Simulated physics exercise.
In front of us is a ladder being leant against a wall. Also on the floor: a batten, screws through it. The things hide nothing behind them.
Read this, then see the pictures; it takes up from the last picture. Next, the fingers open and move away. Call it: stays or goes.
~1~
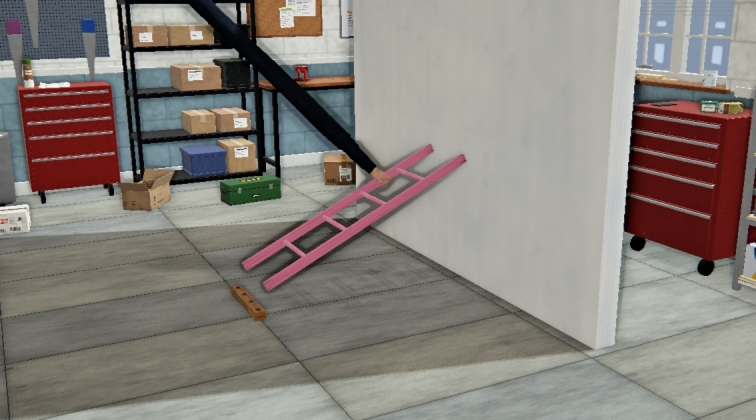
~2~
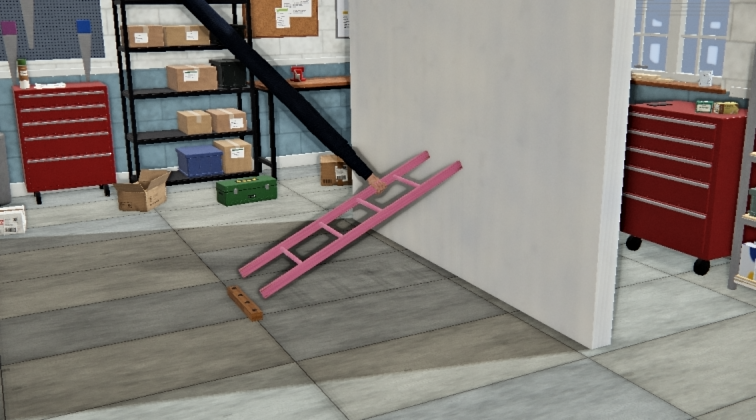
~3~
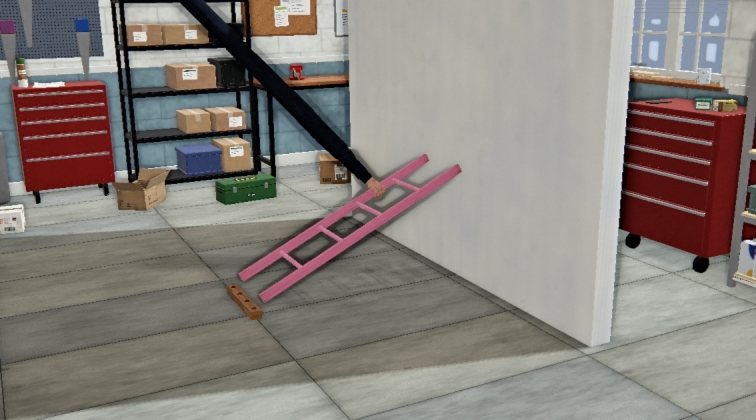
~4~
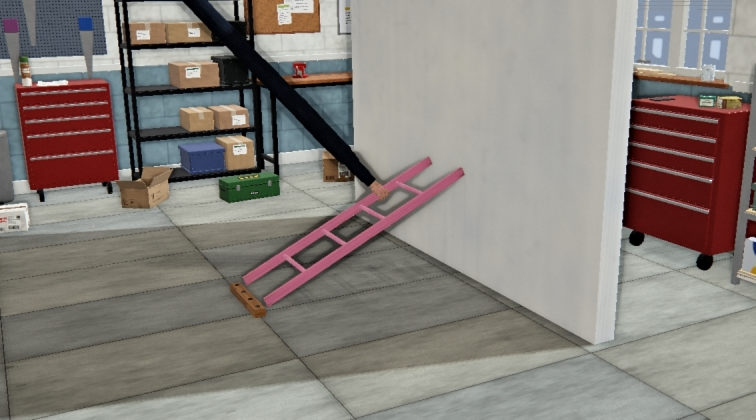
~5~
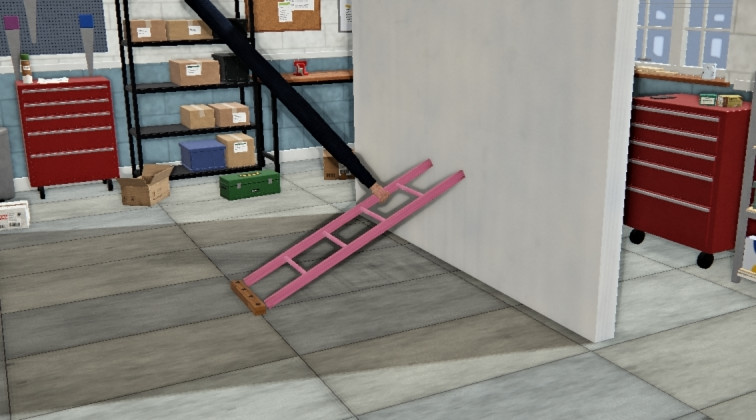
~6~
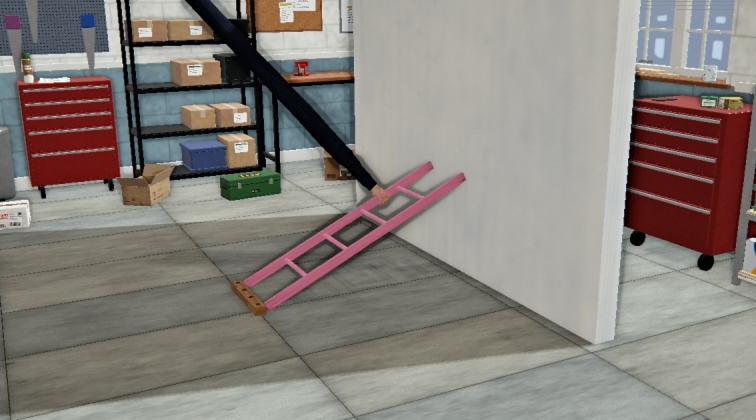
Stays.
Then, 0.10 s past the last view, pink ladder moving near (355, 232).
Then, 0.48 s past the last view, pink ladder at rest near (355, 232).
Finally, the pink ladder stays up, near (355, 232).
